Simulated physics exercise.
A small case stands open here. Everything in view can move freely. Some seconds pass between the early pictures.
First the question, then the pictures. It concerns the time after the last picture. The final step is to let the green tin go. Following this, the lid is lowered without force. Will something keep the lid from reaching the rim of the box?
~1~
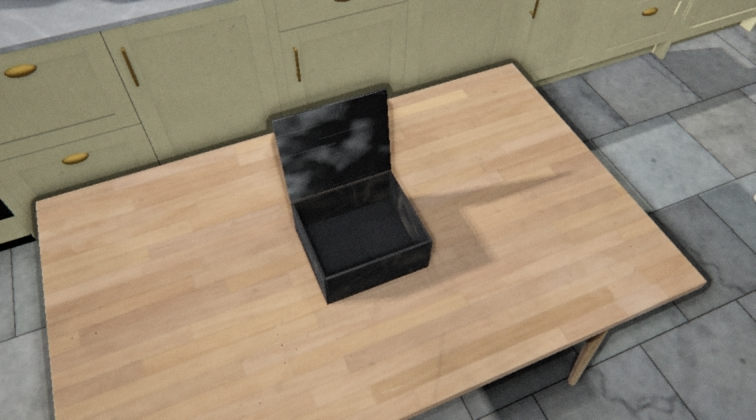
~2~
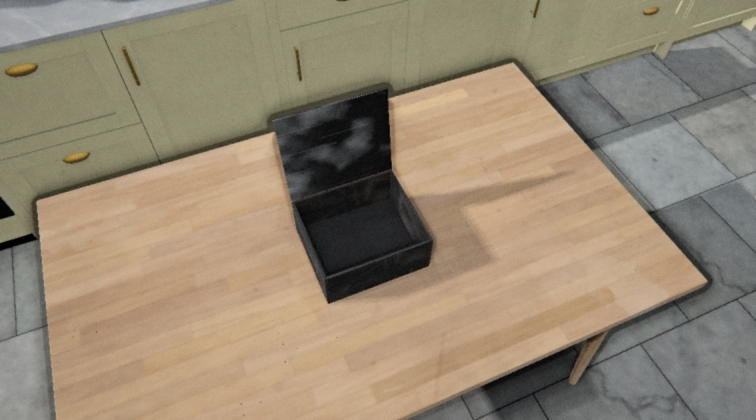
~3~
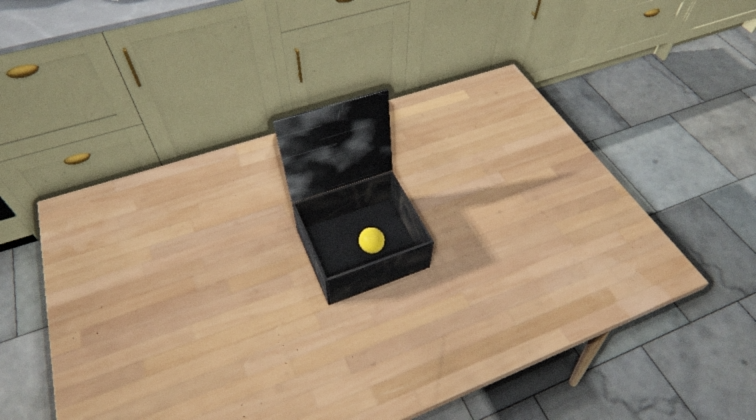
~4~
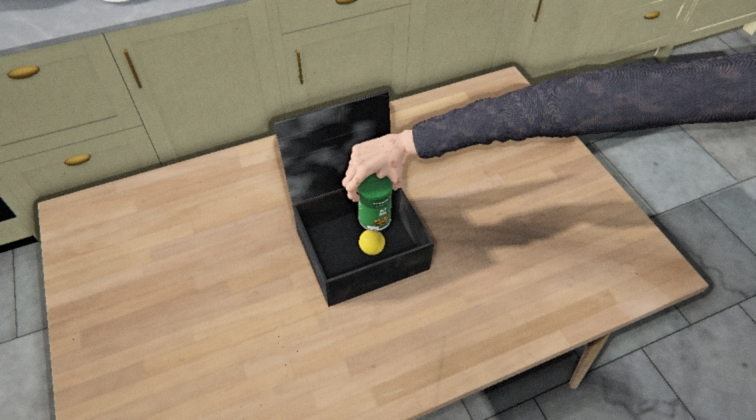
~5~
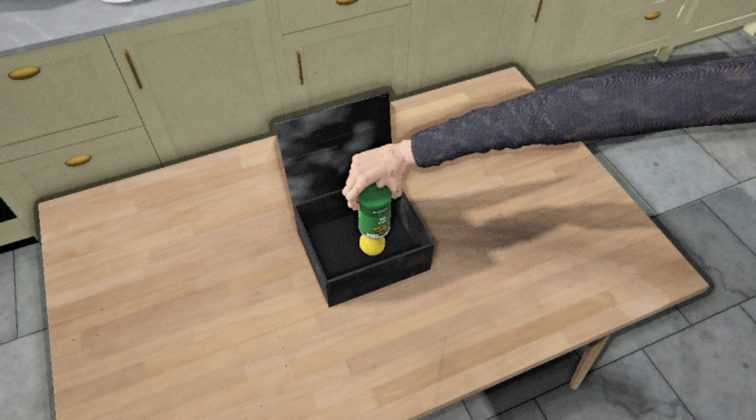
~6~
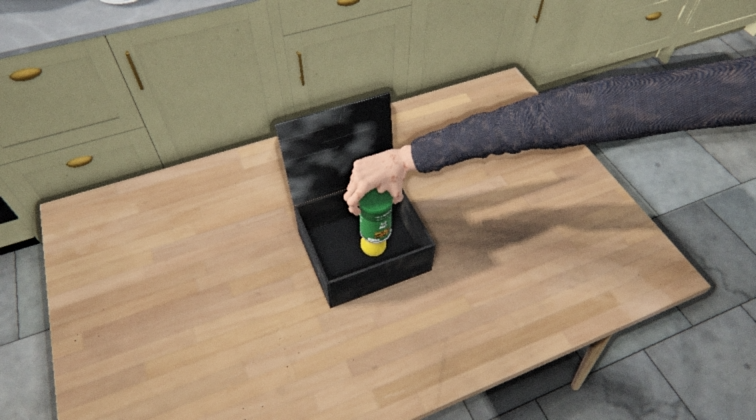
No, it settles onto the rim.
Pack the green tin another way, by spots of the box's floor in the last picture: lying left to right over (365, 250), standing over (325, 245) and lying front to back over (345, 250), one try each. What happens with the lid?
First, it is held up; second, it is held up; third, it closes.
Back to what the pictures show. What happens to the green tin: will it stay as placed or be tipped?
Simply put, the green tin gets tilted.
Then, 0.50 s after the last picture, green tin on its side near (382, 228); yellow lemon rolled about its own width.
Then, 1.50 s after the last picture, lid 69° above the rim; green tin on its side near (382, 228); yellow lemon rolled well along.
Then, 1.90 s after the last picture, lid 17° above the rim; green tin on its side near (382, 228); yellow lemon rolled well along.
At rest, lid shut; tipped over in the box, green tin; moved from the start, yellow lemon. Seen from the same camera at the end, green tin near (382, 228).
